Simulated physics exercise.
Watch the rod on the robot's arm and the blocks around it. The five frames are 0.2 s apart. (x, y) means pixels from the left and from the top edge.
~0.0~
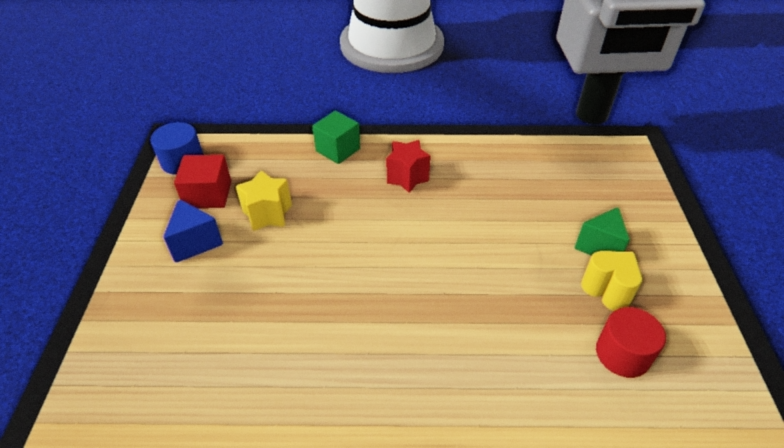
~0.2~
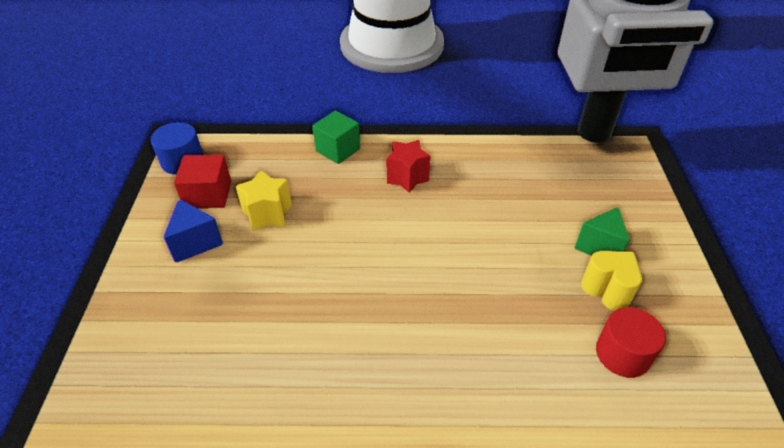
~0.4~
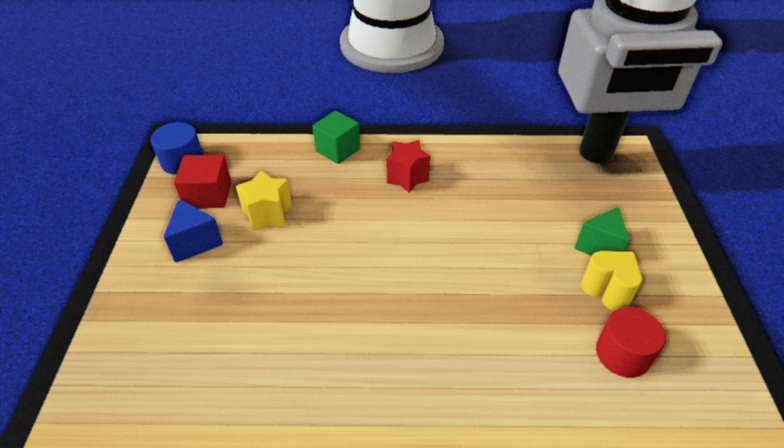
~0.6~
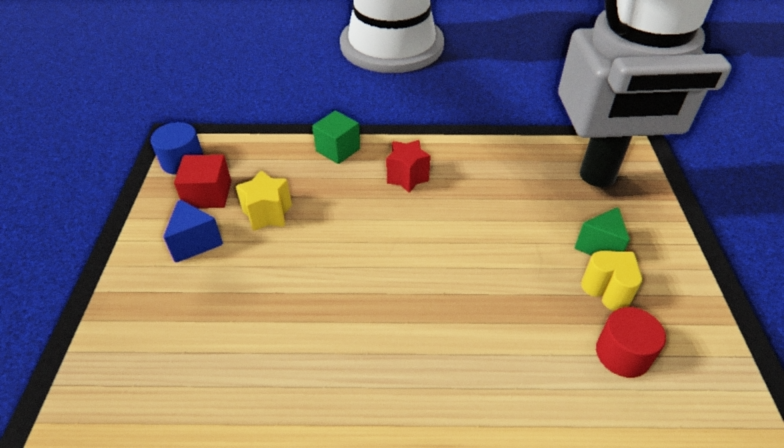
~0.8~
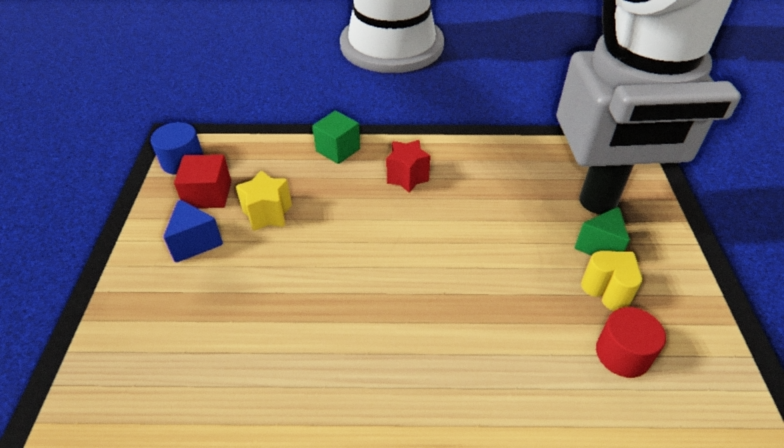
A robot arm with a black rod moved down the right side of a wooden board toward the viewer, drawing close to the green triangle block, while all the colored blocks stayed still.
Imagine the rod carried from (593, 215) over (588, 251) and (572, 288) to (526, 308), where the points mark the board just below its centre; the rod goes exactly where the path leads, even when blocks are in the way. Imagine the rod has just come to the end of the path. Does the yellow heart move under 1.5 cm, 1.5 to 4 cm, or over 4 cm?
That block covers between 1.5 and 4 cm.
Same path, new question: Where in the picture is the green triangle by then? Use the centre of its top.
By then it is at (630, 266).
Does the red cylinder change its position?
I believe so.
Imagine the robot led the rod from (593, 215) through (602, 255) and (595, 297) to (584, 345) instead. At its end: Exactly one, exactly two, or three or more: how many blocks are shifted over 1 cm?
Three or more get moved.
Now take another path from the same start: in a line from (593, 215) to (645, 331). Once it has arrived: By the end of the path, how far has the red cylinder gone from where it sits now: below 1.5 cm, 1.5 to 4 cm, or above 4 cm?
It moves a fair bit, 1.5 to 4 cm.
What follows on the original path. One third of the way, rod at (593, 240); green triangle at (620, 251); yellow heart at (625, 280), turned 30° clockwise.
Two thirds of the way, rod at (576, 276); green triangle at (630, 266), turned 15° anticlockwise; yellow heart at (627, 293), turned 10° clockwise; red cylinder at (642, 341).
At the end, rod at (529, 296); green triangle at (630, 266), turned 15° anticlockwise; yellow heart at (627, 293), turned 10° clockwise; red cylinder at (642, 341).
